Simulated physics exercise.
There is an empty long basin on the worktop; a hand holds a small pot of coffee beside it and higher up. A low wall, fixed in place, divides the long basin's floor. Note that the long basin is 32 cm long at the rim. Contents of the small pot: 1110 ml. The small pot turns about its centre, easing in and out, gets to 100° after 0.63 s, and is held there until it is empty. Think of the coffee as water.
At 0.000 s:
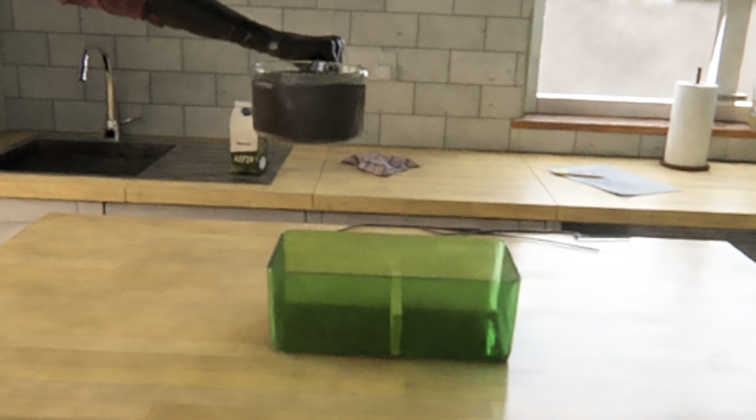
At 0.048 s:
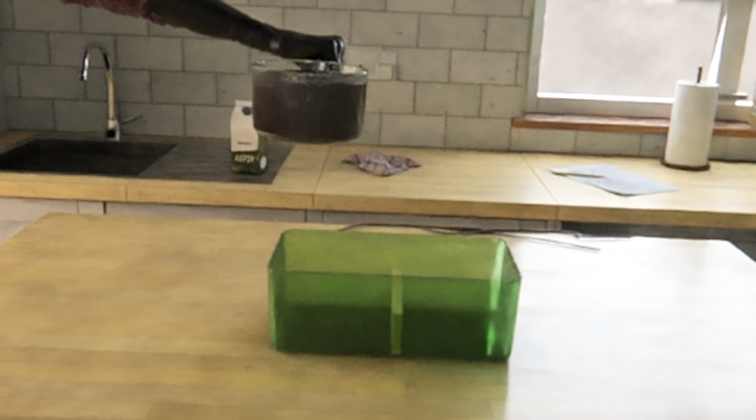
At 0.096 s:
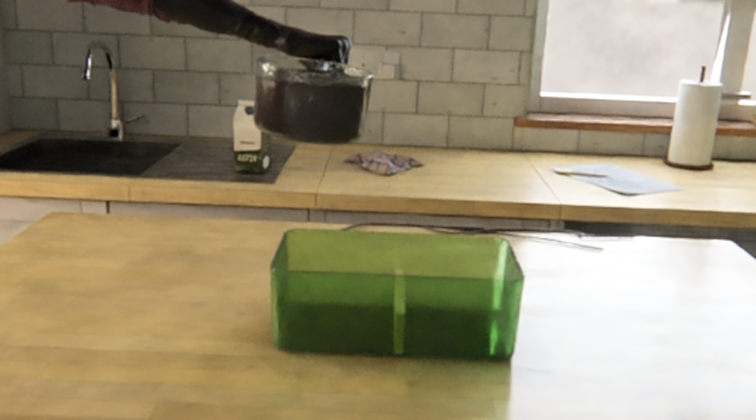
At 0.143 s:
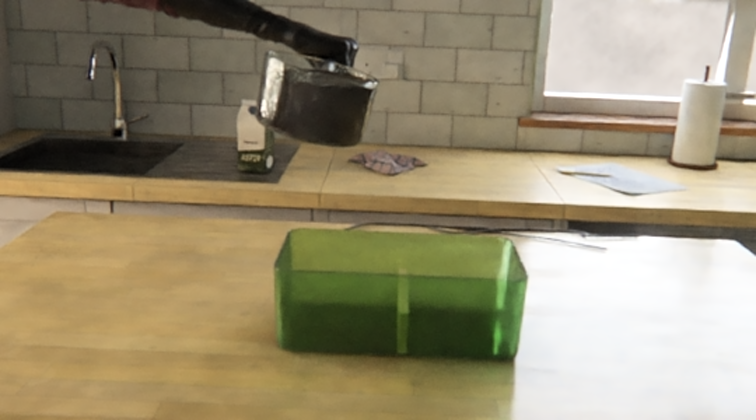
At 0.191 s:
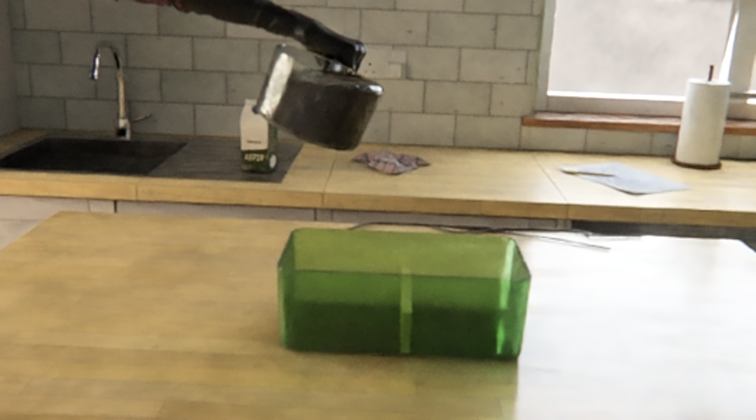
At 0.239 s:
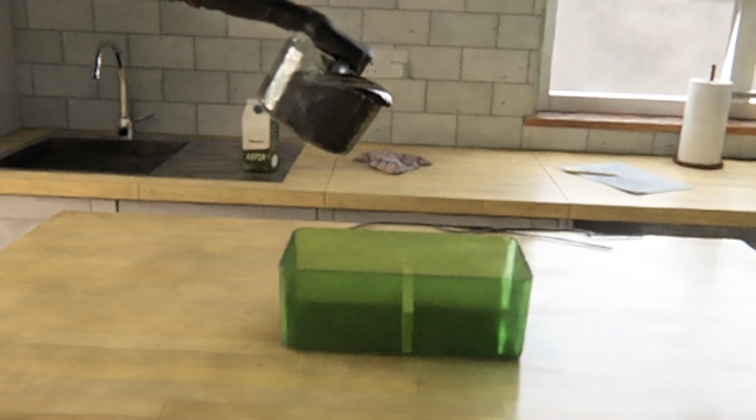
Gloved hand tilting a clear pot of dark liquid to the right, above and behind a green translucent basin on a wooden worktop.
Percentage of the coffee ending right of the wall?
74 per cent.
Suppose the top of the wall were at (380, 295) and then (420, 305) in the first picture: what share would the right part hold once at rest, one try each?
In order, 90 and 35 per cent.
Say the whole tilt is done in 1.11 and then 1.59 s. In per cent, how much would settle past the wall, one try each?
I'd say 80 percent on the first go, 80 percent on the next.
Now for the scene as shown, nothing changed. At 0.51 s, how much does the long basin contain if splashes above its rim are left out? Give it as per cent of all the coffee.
At that time the basin holds about 12 per cent of the liquid.
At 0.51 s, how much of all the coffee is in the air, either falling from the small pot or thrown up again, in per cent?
About 50 per cent.
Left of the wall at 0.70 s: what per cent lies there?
I'd put it near 7 percent.
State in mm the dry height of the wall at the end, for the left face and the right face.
Left side: Around 48 mm. Right side: Around 24 mm.
After 0.51 s the tilt is 91° and 37 per cent is still to pour, 0 is left of the wall and 12 right of it.
After 0.70 s the tilt is 100° and 9 per cent is still to pour, 7 is left of the wall and 67 right of it.
After 0.91 s the tilt is 100° and 2 per cent is still to pour, 18 is left of the wall and 73 right of it.
After 1.13 s the tilt is 100° and 0 per cent is still to pour, 23 is left of the wall and 74 right of it.
In the end 24 per cent lies left of the wall, 74 right of it and 2 outside.
